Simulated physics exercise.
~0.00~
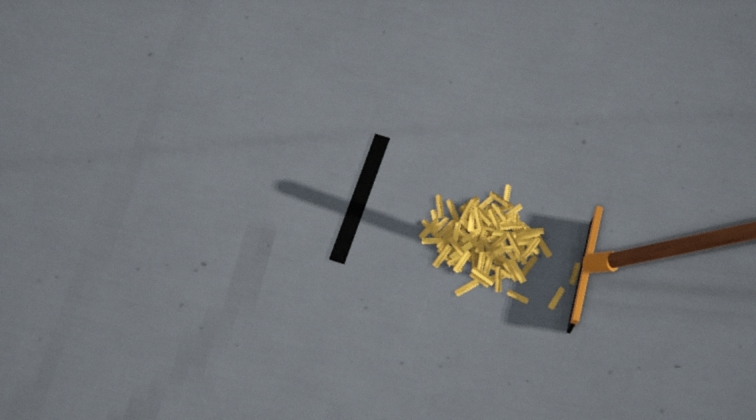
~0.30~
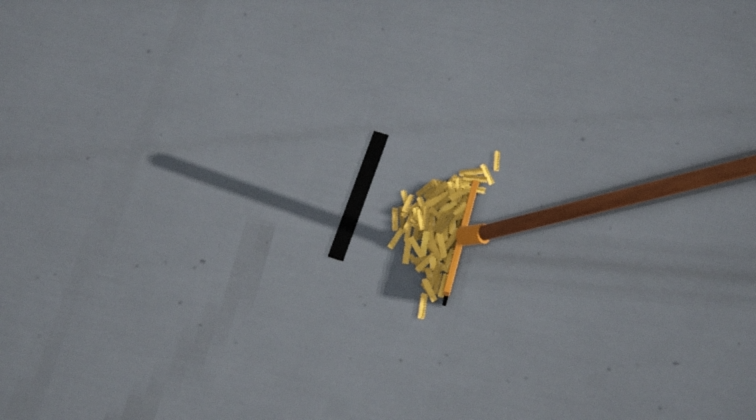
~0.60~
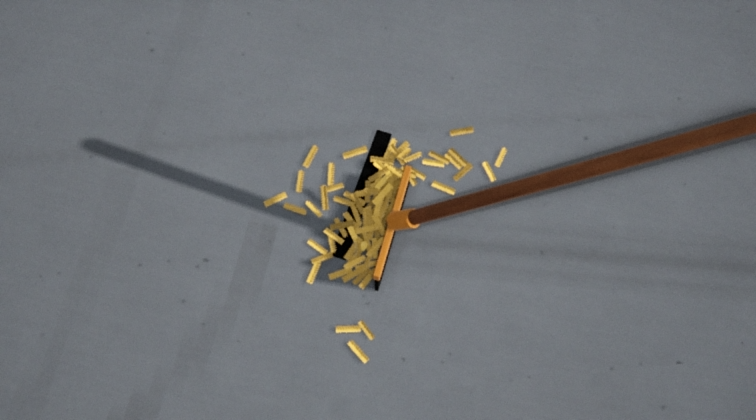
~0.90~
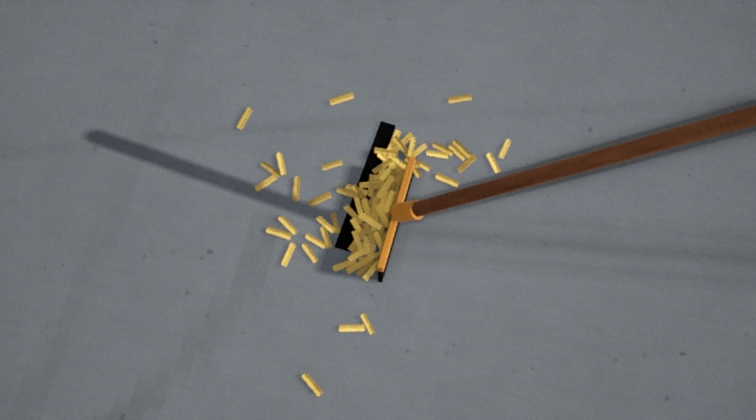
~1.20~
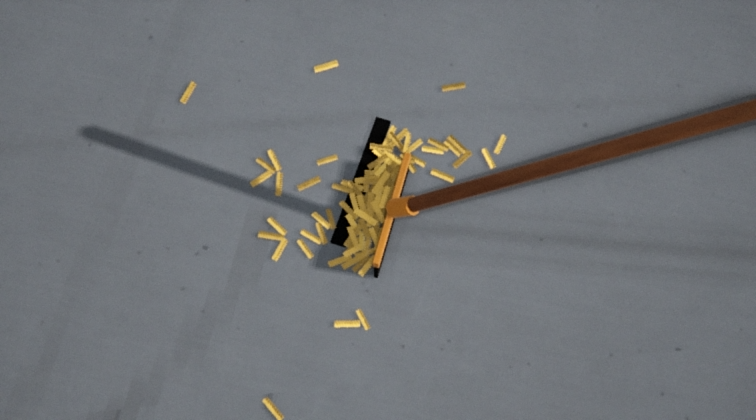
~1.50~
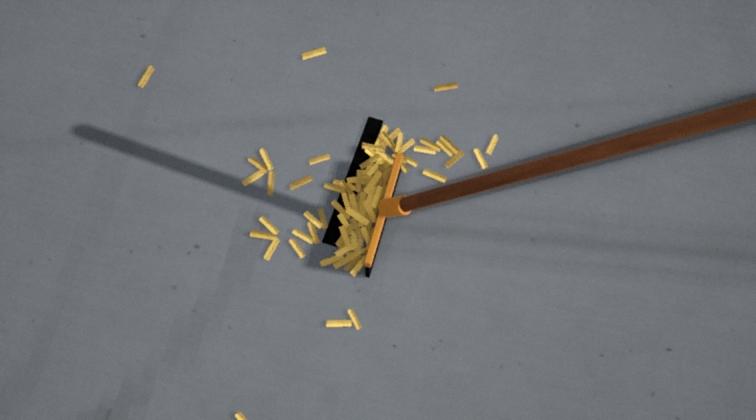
On a grey floor, a wooden-handled squeegee pushes dry pasta left against a black strip, scattering some pieces before stopping beside it.
